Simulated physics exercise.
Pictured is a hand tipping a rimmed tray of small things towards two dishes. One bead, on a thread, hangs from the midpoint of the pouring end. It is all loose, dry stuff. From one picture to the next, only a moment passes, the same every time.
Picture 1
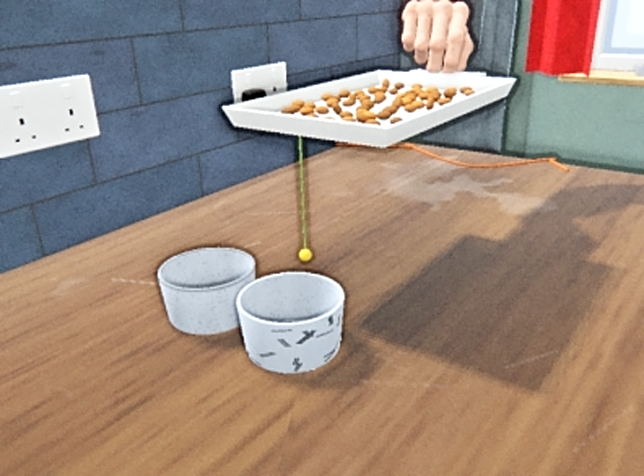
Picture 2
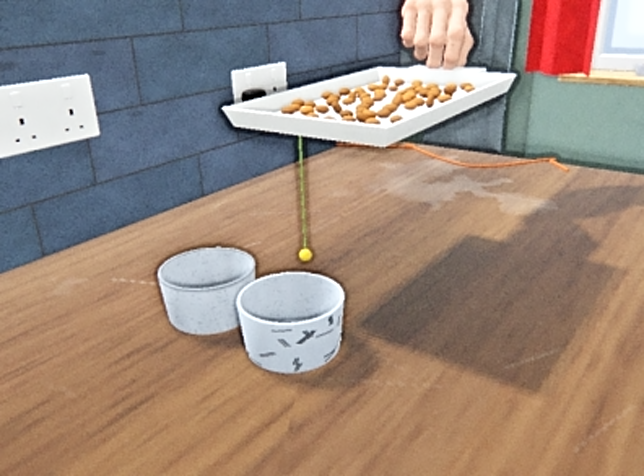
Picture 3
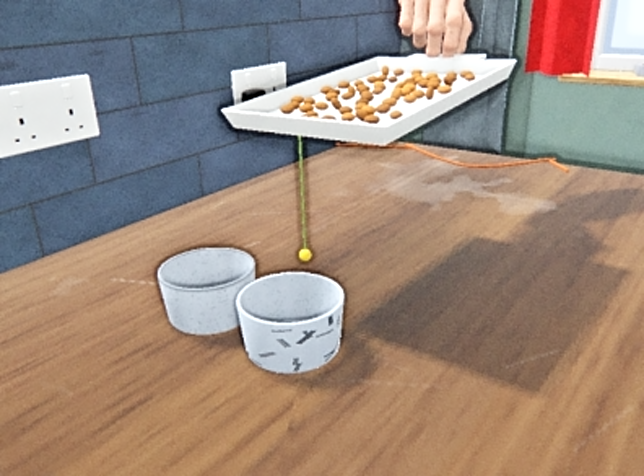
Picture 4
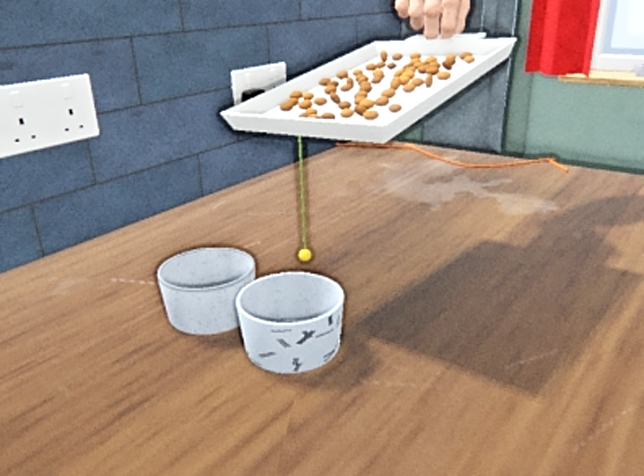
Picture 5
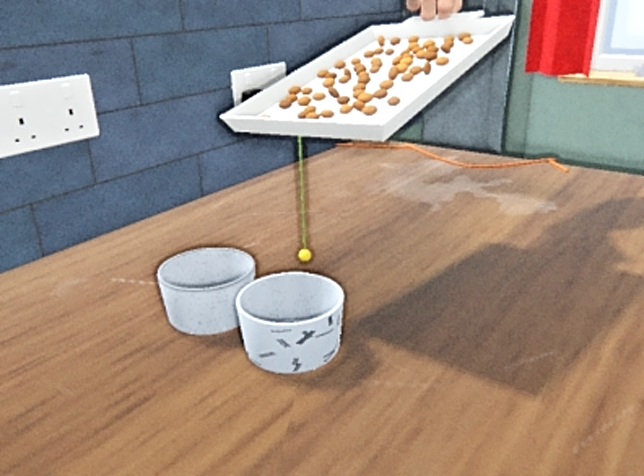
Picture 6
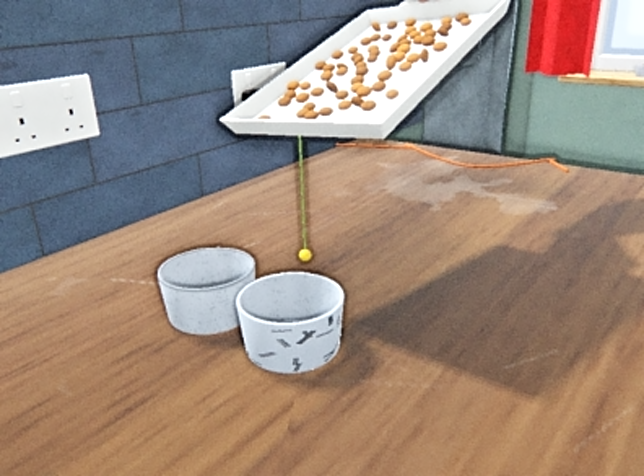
A hand raising the far end of a white tray of small brown pieces, tilting it above two still dishes.
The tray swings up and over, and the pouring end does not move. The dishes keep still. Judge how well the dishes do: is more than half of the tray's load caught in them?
The catch is going to exceed what is lost.
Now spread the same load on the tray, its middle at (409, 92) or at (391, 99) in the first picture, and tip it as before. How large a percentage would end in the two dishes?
Roughly 80 per cent, then 90 per cent.
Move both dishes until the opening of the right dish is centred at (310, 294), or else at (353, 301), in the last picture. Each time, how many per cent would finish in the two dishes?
It comes to roughly 90 per cent in one try and roughly 60 per cent in the next.
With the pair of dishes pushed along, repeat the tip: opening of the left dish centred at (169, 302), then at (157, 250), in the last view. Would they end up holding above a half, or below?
So that's a lesser portion the first time round, a greater portion the second.
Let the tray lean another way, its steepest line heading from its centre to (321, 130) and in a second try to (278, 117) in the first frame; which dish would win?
Record: Try 1, the dish at the right; try 2, the dish at the left.
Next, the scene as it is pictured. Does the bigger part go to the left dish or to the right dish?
The one to the left is fuller.
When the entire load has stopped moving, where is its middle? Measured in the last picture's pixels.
Once it all stops, the middle lies near (220, 306).
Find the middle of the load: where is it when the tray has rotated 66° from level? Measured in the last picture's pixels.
I'd put it at about (260, 123).
Shortly afterwards, tray tipped steeply; the bulk on the tray; a little in the air.
Next, tray tipped past a quarter turn; a little in the right dish; near two thirds in the left dish; a little outside both; a little in the air.
Some moments later, tray tipped past a quarter turn; near a quarter in the right dish; near two thirds in the left dish; a little outside both.
In the end, tray tipped past a quarter turn; near a quarter in the right dish; near two thirds in the left dish; a little outside both.
